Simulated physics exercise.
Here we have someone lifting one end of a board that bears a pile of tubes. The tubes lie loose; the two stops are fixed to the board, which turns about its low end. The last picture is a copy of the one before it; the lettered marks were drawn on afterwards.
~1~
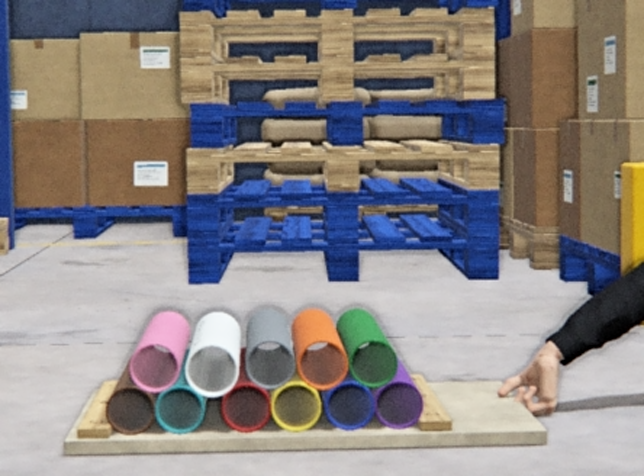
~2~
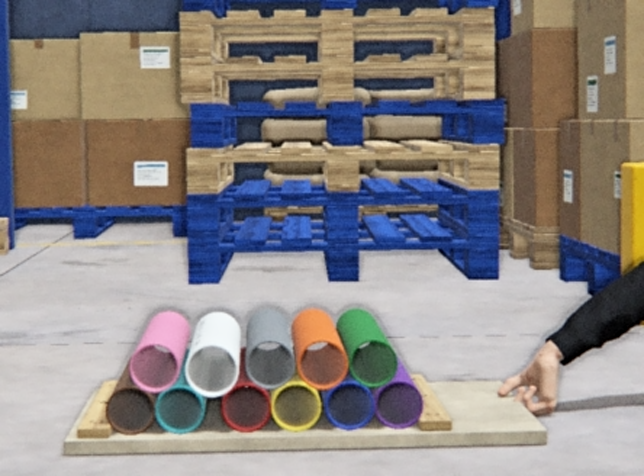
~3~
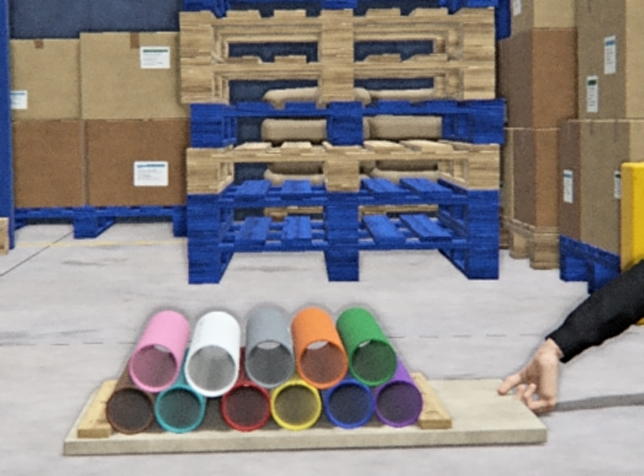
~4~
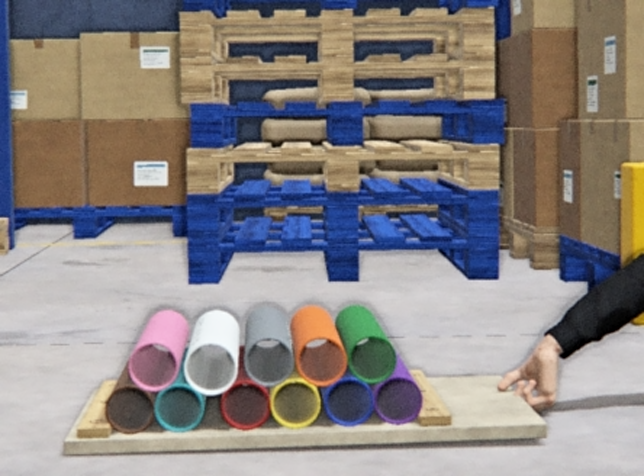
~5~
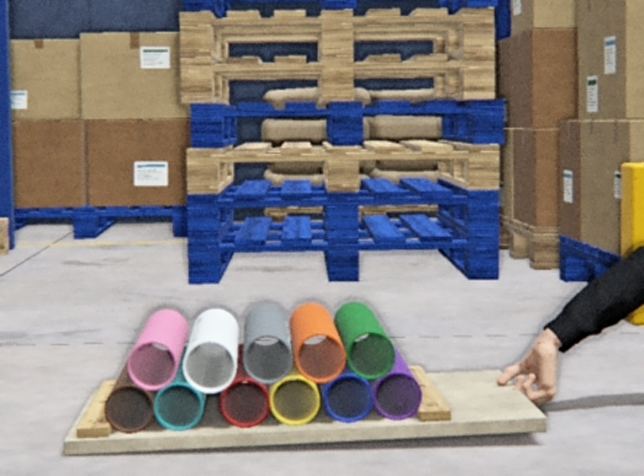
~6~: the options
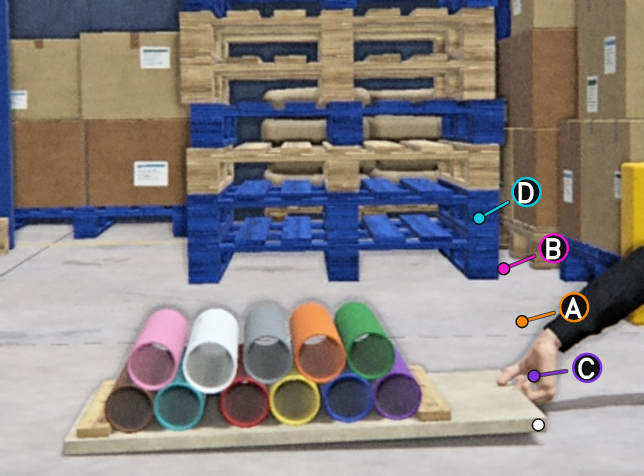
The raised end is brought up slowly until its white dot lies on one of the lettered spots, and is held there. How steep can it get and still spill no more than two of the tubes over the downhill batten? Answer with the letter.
At most to B.
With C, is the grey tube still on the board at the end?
Yes.
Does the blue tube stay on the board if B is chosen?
Yes, with B.
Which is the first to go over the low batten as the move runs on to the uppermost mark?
First is the pink one.
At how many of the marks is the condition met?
Three of the four.
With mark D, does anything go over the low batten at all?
Yes, at D.
On the marked copy, A at (522, 322); B at (504, 269); C at (534, 376); D at (479, 218); the white dot at (538, 425).
Taking B. A third of the way, board at 15°.
Two thirds of the way, board at 21°.
When it is over, board at 21°, one over the low batten (pink).
As for the rest, A none over the low batten; C none over the low batten; D eleven over the low batten.
